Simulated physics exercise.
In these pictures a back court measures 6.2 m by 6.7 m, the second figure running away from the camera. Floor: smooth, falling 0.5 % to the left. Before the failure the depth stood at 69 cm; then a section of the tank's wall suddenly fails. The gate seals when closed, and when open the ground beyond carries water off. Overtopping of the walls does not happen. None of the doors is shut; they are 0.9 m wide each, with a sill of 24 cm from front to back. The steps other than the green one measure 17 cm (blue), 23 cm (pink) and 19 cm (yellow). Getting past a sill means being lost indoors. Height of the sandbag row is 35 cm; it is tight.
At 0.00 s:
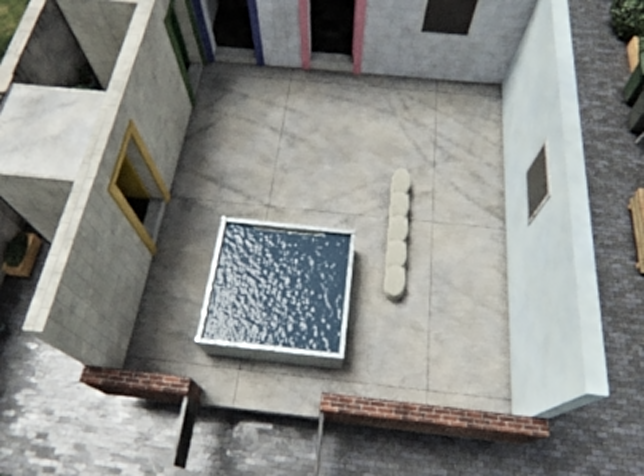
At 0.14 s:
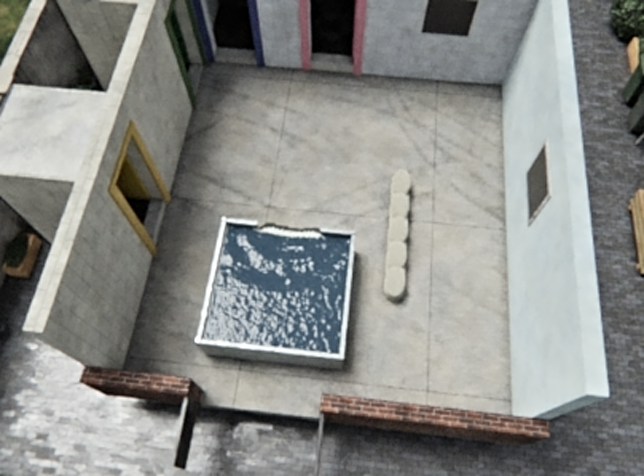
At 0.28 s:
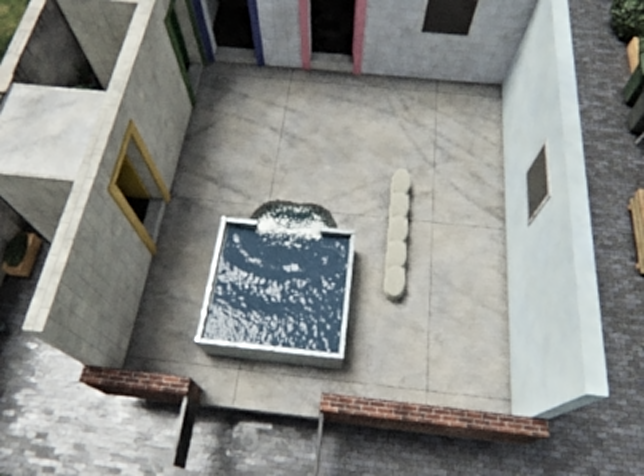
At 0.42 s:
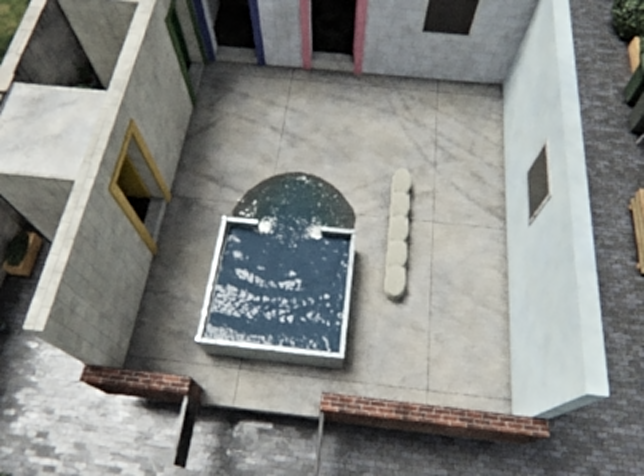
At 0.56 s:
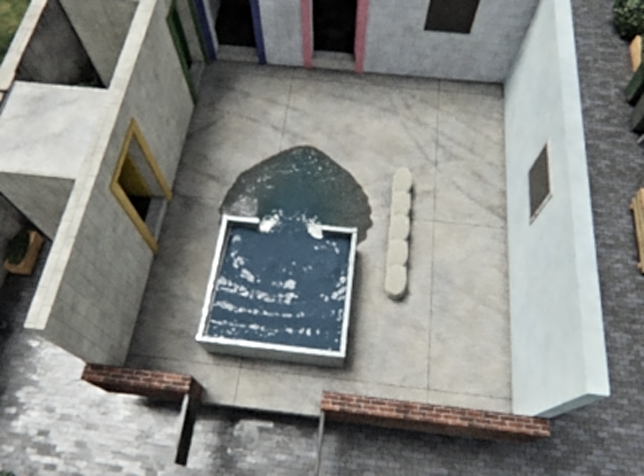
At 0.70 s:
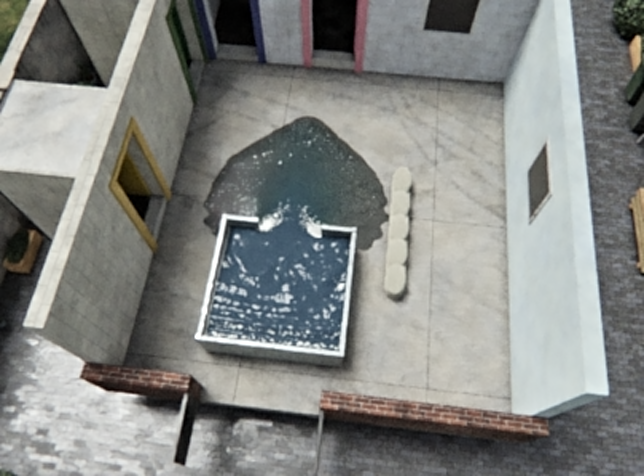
To begin with, a square tank of rippling water stands whole in a walled courtyard beside a row of pale, rounded shapes. Water then breaks over its far side, foaming at a gap, and spreads across the dry paving in a dark rounded pool that widens into a broad, pointed sheet.
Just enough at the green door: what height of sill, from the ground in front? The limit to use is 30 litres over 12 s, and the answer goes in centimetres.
Some 19 cm.
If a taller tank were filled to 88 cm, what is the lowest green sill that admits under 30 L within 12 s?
Minimum height: Approx. 24 cm.
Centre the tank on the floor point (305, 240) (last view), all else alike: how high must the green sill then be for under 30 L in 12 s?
It must be around 21 cm tall.
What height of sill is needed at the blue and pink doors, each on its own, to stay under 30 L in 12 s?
You'd want some 19 cm at blue and some 18 cm at pink.
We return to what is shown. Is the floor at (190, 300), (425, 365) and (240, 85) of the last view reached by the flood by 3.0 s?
Listed order - unwetted, unwetted, soaked through.
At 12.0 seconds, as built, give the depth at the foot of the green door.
Some 10.0 cm.
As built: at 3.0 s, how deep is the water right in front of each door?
In cm - blue: 27, green: 24, pink: 21, yellow: 1.
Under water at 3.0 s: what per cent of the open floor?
Some 50 per cent of it.
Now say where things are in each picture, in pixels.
In the first picture, the tank at (280, 285) is whole and still, 69 cm deep; the green door at (188, 48) is dry.
In the second picture, the gap is on the far side, the front 0.4 m out at a hidden place; the back of the tank holds 69 cm.
In the third picture, water pours out on the far side and has run 0.8 m, to (282, 204); about 12 cm deep outside, 69 cm at the back.
In the fourth picture, water pours out on the far side and has run 1.4 m, to (287, 176); about 8 cm deep outside, 69 cm at the back.
In the fifth picture, water pours out on the far side and has run 2.0 m, to (301, 149); about 6 cm deep outside, 66 cm at the back.
In the sixth picture, the gap is on the far side, the front 2.7 m out at (306, 121); the back of the tank holds 58 cm; the green door at (189, 45), 4.2 m from the gap, is still 2.1 m from the nearest water.
After 1.4 s water covers 35 % of the floor, deepest (41 cm) near (290, 238); it has not reached the green door.
After 3.0 s water covers 50 % of the floor, deepest (30 cm) near (500, 83); 24 cm at the green door, 26 litres in over its 13 cm sill.
After 12.0 s water covers 95 % of the floor, deepest (11 cm) near (348, 367); 10 cm at the green door, 80 litres in over its 13 cm sill.
At the green door as built, the water arrived by 1.8 s and peaked near 24 cm at 3.0 s.
With a sill of 16.5 cm, 43 litres would have come in within the 12 s; with 22.5 cm, 13 litres. So under 30 litres takes about 19 cm.
